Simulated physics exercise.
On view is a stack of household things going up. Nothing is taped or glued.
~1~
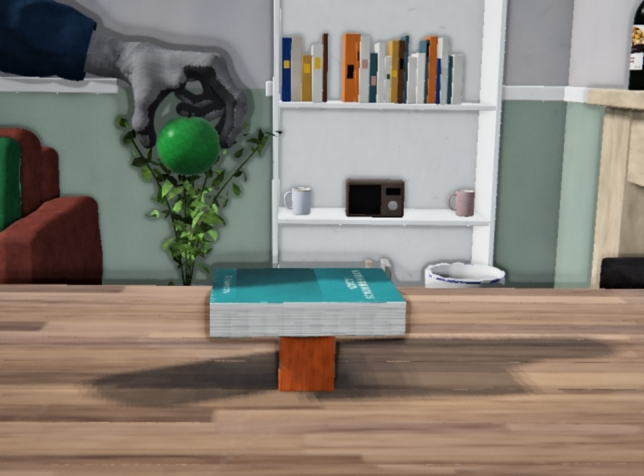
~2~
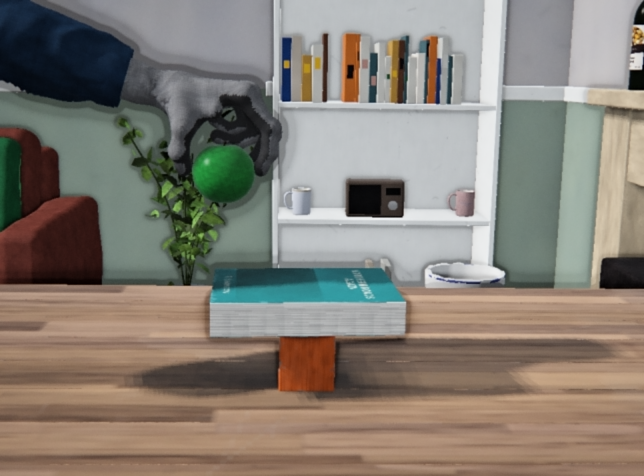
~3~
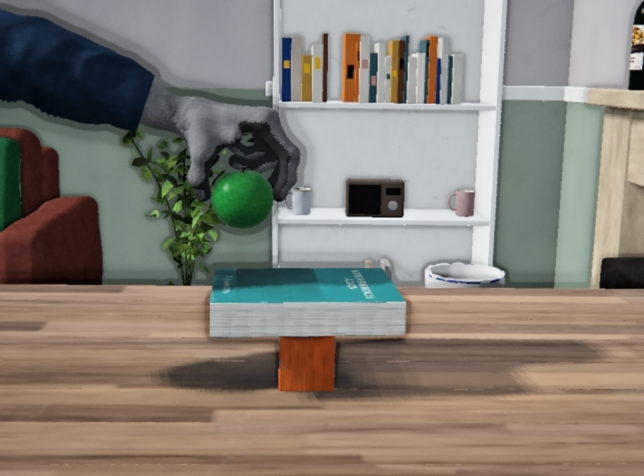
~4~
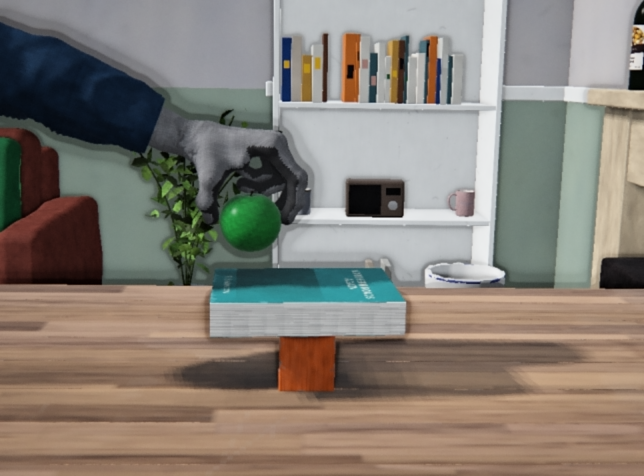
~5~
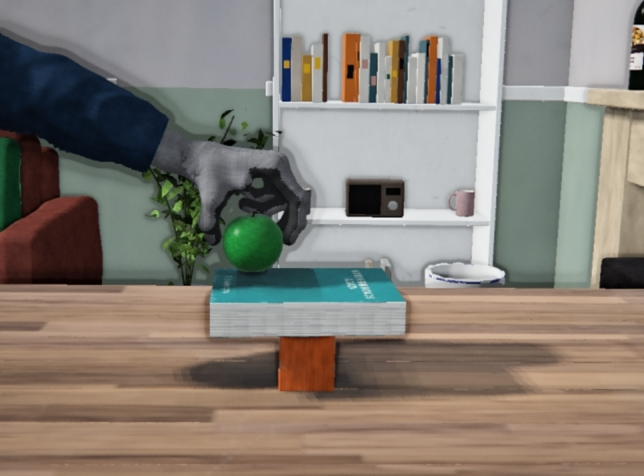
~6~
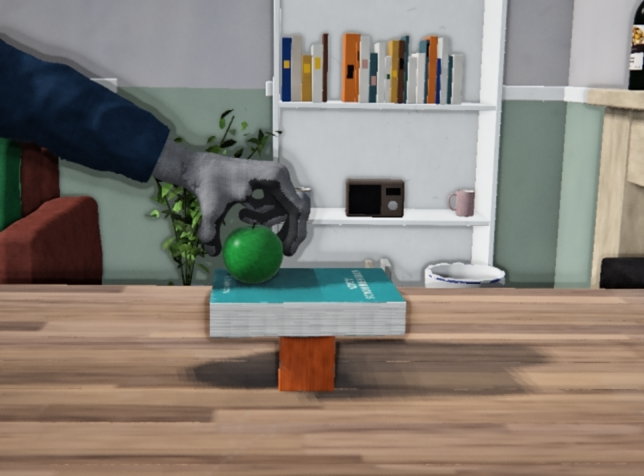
In a living room, a gray hand in a dark blue sleeve lowers a round green apple down and rightward, then sets it on the left part of a turquoise book resting on an orange-brown block, keeping hold of it.
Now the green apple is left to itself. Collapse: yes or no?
Collapse: No.
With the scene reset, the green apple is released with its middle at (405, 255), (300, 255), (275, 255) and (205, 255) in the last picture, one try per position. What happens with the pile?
Lab note - try 1: Collapse; try 2: No collapse; try 3: No collapse; try 4: Collapse.
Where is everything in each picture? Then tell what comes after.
The first picture shows coming down; green apple (188, 146); turquoise book (304, 300).
The second picture shows coming down; green apple (224, 173); turquoise book (304, 300).
The third picture shows coming down; green apple (243, 199); turquoise book (304, 300).
The fourth picture shows coming down; green apple (250, 222); turquoise book (304, 300).
The fifth picture shows coming down; green apple (253, 242); turquoise book (304, 300).
The sixth picture shows set down, still held; green apple (252, 254); turquoise book (304, 300).
Then, 0.30 s on from there, no change.
Then, 1.10 s on from there, green apple resting near (252, 255).
In the end, all 3 unmoved. At the end, from the last picture's camera, green apple near (251, 255). The pile stays up.
